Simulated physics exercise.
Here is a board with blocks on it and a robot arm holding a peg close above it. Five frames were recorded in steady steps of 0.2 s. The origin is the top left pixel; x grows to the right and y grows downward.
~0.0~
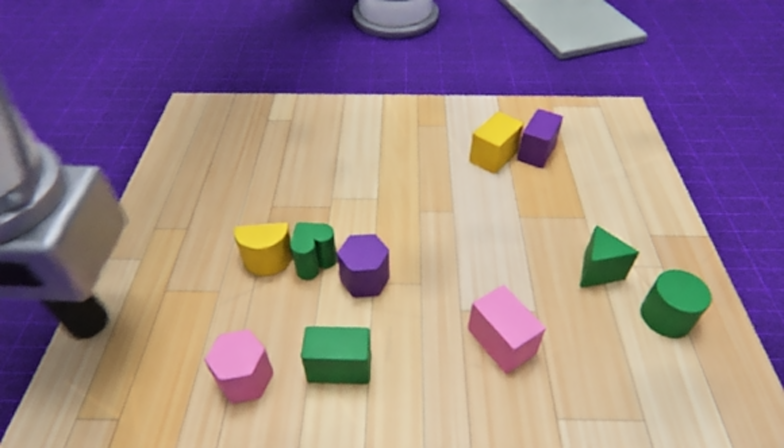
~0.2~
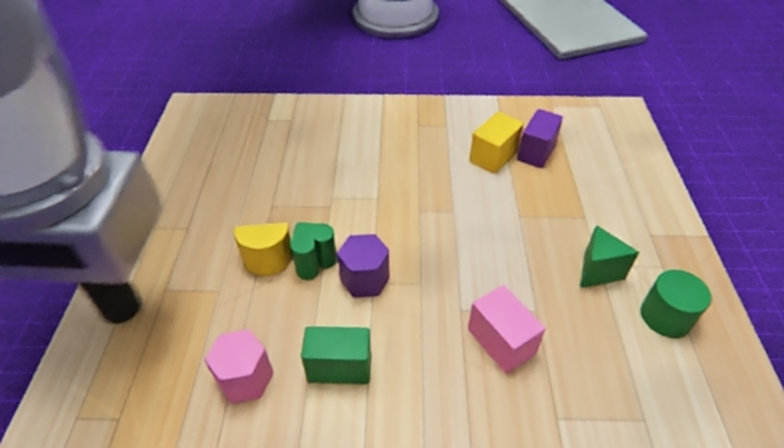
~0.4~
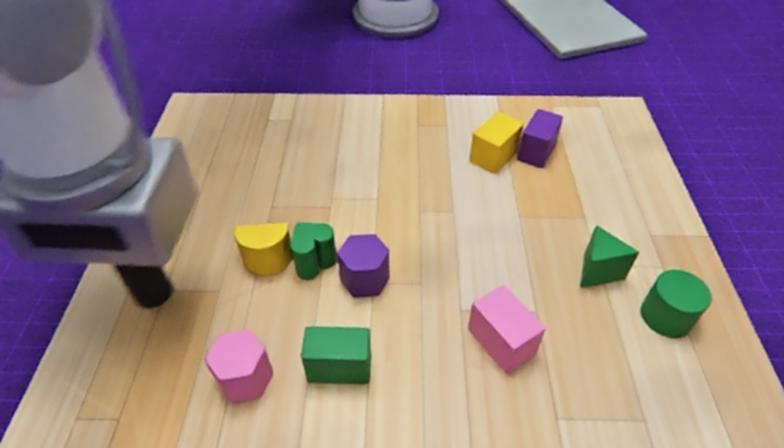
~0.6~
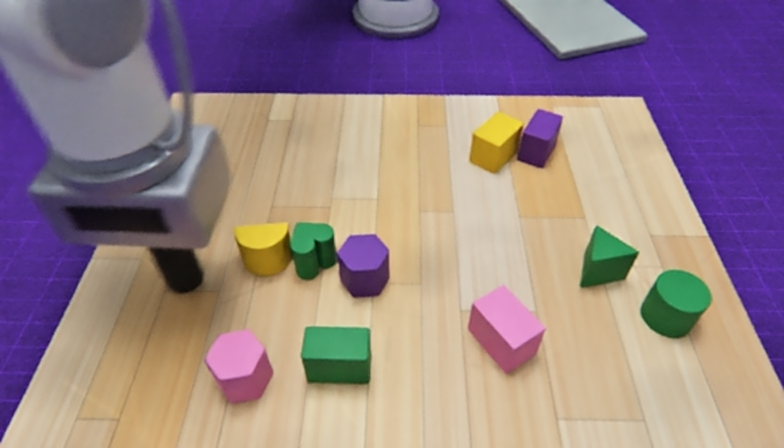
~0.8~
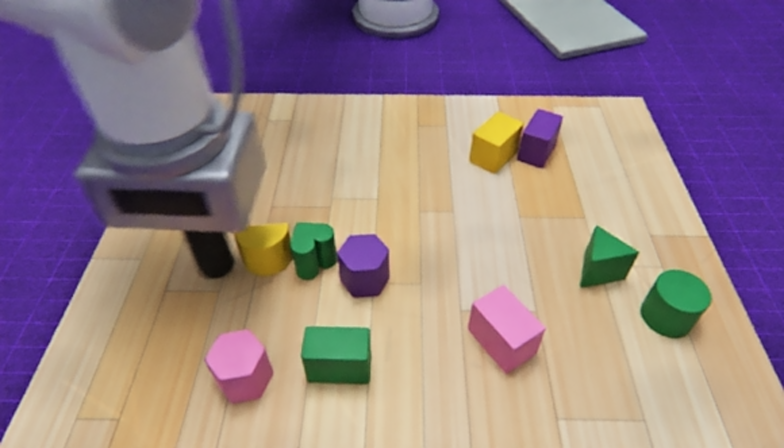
A robot arm moves its black peg rightward over the board toward the still yellow block.
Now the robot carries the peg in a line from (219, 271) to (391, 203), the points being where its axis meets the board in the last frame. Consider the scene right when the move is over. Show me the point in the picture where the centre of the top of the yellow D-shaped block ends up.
I'd say the yellow D-shaped block ends with its top centre at (412, 195).
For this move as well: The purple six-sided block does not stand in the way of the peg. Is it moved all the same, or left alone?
It is no longer where it was.
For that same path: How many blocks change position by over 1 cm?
Moved: 3 or more.
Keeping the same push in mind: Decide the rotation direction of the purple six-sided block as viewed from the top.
Viewed from above: Clockwise.
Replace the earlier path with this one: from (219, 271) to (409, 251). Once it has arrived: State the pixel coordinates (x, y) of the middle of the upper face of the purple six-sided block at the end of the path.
(385, 259)
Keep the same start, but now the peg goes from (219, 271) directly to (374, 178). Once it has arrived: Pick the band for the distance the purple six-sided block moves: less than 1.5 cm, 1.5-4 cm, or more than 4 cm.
It moves a fair bit, 1.5 to 4 cm.
On the path given first. One third of the way, peg at (281, 240); yellow D-shaped block at (318, 217), turned 15° clockwise; green heart at (351, 232), turned 35° clockwise; purple six-sided block at (381, 258), turned 30° clockwise.
Two thirds of the way, peg at (338, 218); yellow D-shaped block at (374, 200), turned 35° clockwise; green heart at (377, 229), turned 65° clockwise; purple six-sided block at (390, 263), turned 50° clockwise.
At the end, peg at (391, 196); yellow D-shaped block at (412, 195), turned 110° clockwise; green heart at (377, 229), turned 65° clockwise; purple six-sided block at (390, 263), turned 50° clockwise.
